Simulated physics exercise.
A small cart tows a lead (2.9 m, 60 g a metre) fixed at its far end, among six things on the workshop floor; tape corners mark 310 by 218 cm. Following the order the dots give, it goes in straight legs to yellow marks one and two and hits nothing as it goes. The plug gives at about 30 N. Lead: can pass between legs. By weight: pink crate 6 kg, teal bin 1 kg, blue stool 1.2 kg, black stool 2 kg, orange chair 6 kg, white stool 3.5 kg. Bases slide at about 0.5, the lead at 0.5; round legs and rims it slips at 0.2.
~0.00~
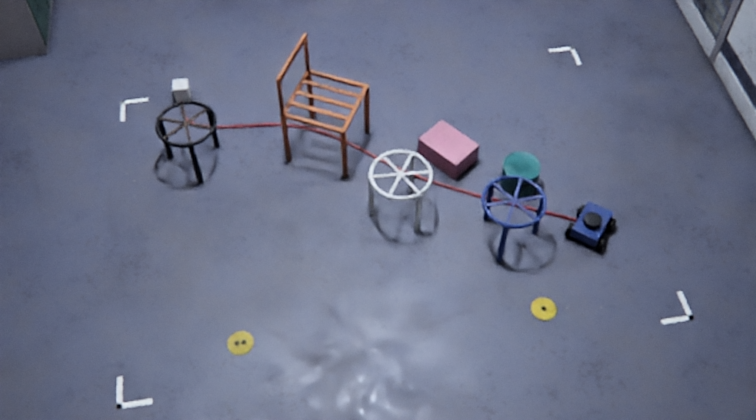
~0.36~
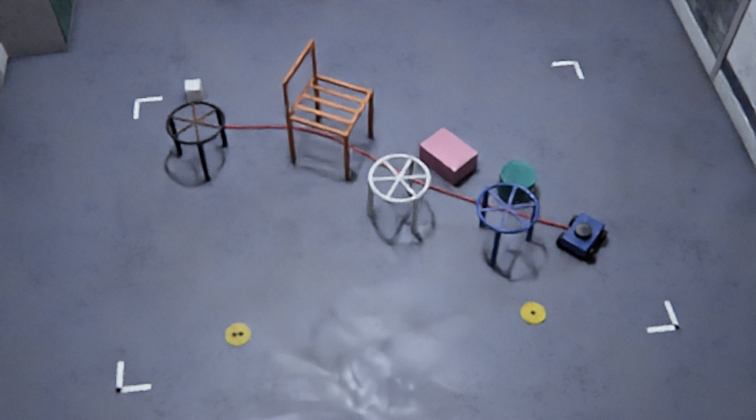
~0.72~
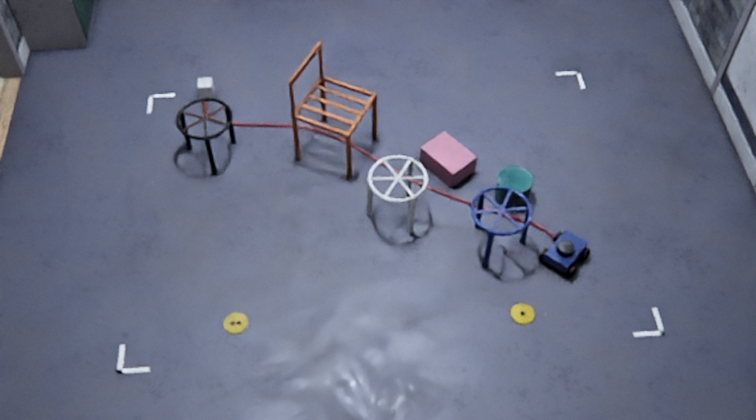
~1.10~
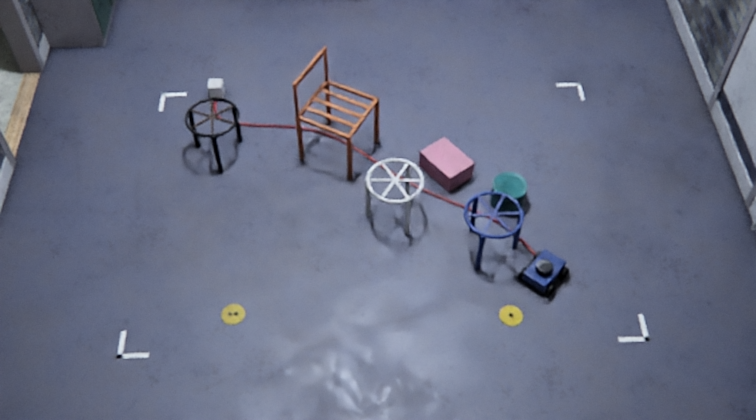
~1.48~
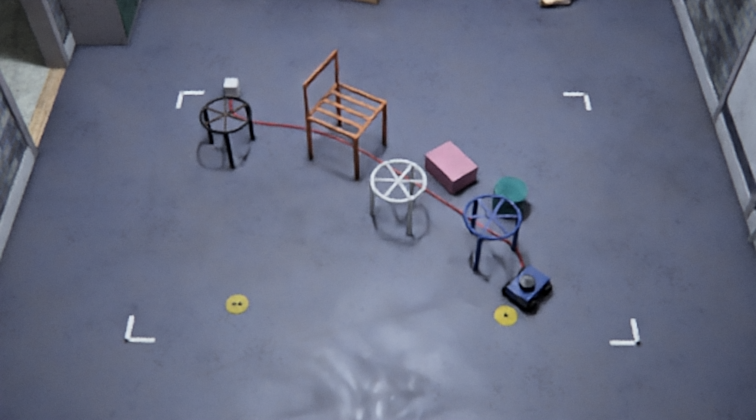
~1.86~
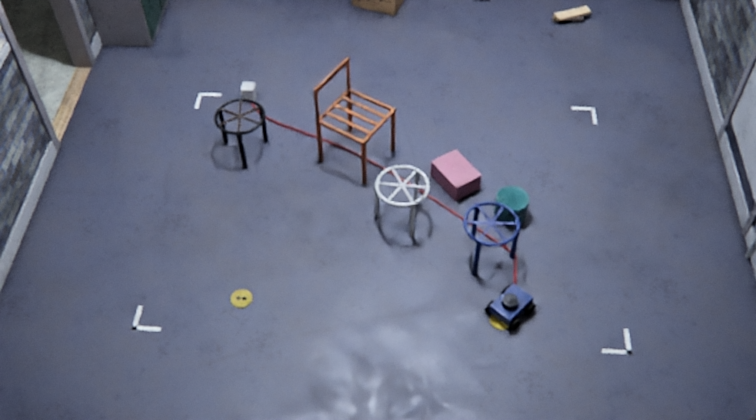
A small blue cart pulls a red lead past the blue stool toward the viewer.
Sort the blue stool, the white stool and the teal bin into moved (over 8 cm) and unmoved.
Sorted: Blue stool moved, white stool moved, teal bin unmoved.
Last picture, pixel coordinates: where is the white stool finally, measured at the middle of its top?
It comes to rest close to (377, 184).
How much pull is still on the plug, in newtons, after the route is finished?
It ends up near 7 N.
After 3.2 s, cart at (451, 312), 4 N at the fixed end; blue stool 12 cm off its start.
After 4.6 s, cart at (377, 307), 3 N at the fixed end; blue stool 36 cm off its start.
After 5.9 s, cart at (304, 301), 6 N at the fixed end; blue stool 69 cm off its start at (384, 217).
After 7.2 s, cart at (247, 295), 7 N at the fixed end; blue stool 91 cm off its start, white stool 17 cm off its start.
After 7.6 s, cart at (247, 295), 7 N at the fixed end; blue stool 91 cm off its start at (351, 207), white stool 17 cm off its start at (377, 184), teal bin 0 cm off its start at (513, 198).
